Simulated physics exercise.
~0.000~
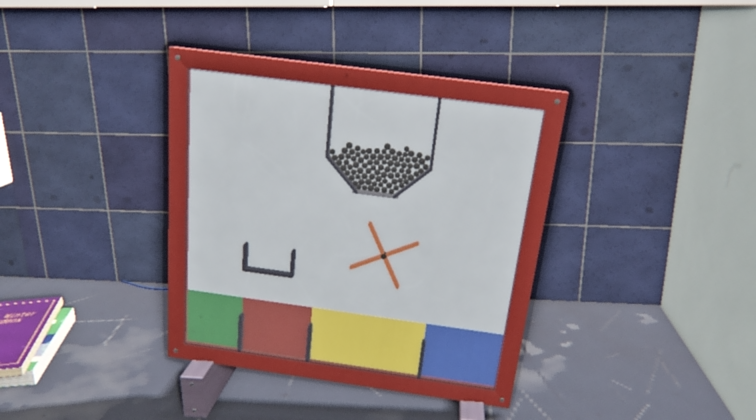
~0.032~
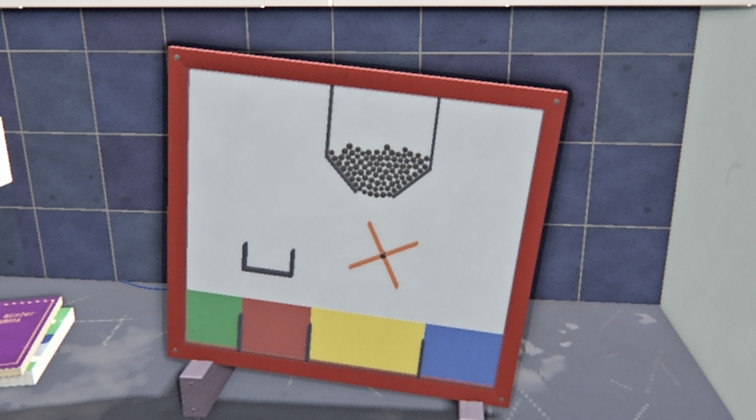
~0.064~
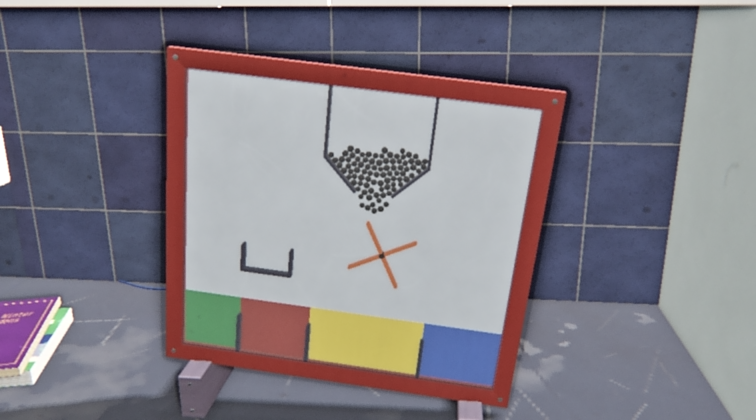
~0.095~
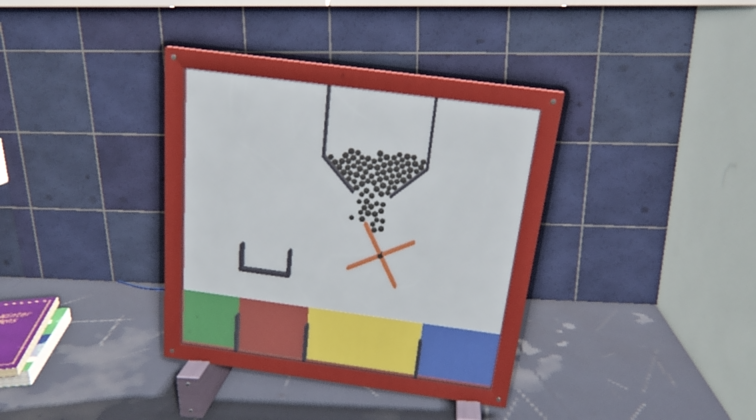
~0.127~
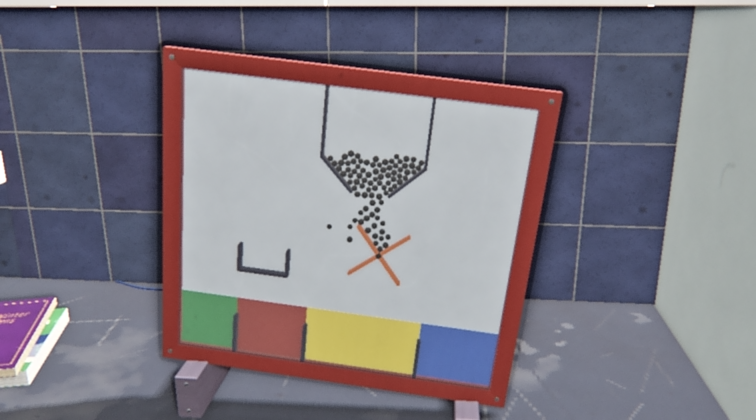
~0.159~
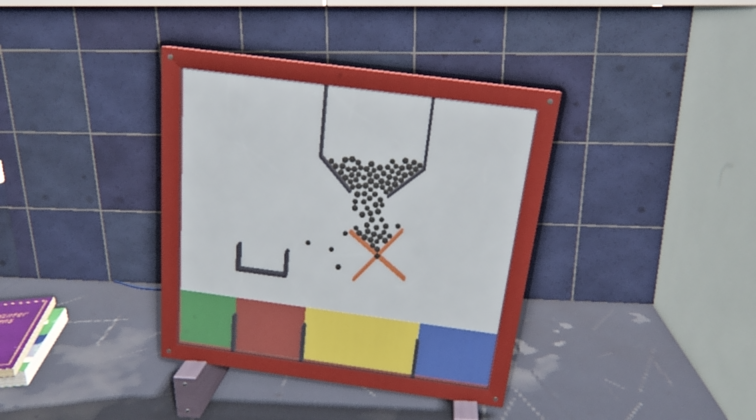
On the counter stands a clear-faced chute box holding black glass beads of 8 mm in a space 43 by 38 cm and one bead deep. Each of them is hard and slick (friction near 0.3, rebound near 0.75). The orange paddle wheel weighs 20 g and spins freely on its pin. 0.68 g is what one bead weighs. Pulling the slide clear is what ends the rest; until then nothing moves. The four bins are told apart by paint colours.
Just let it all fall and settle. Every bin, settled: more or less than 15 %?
Red bin more; blue bin less; green bin less; yellow bin more.
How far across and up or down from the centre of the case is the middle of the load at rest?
Left: About 2 cm; below: About 17 cm.
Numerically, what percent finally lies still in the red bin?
My estimate is some 35 in a hundred.
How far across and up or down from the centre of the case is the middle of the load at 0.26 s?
3 cm right, 3 cm above.
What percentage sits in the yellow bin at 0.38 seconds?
Close to 5 % of the load.
By 0.26 s, the beads' middle is 3 cm right of and 3 cm above the centre; yellow 5 %.
By 0.38 s, the beads' middle is in line with and 2 cm below the centre; red 5 %, yellow 5 %.
By 0.61 s, the beads' middle is 3 cm left of and 15 cm below the centre; red 30 %, yellow 50 %.
Settled by 4.5 s, red 35 %, blue 0 %, green 0 %, yellow 65 %.
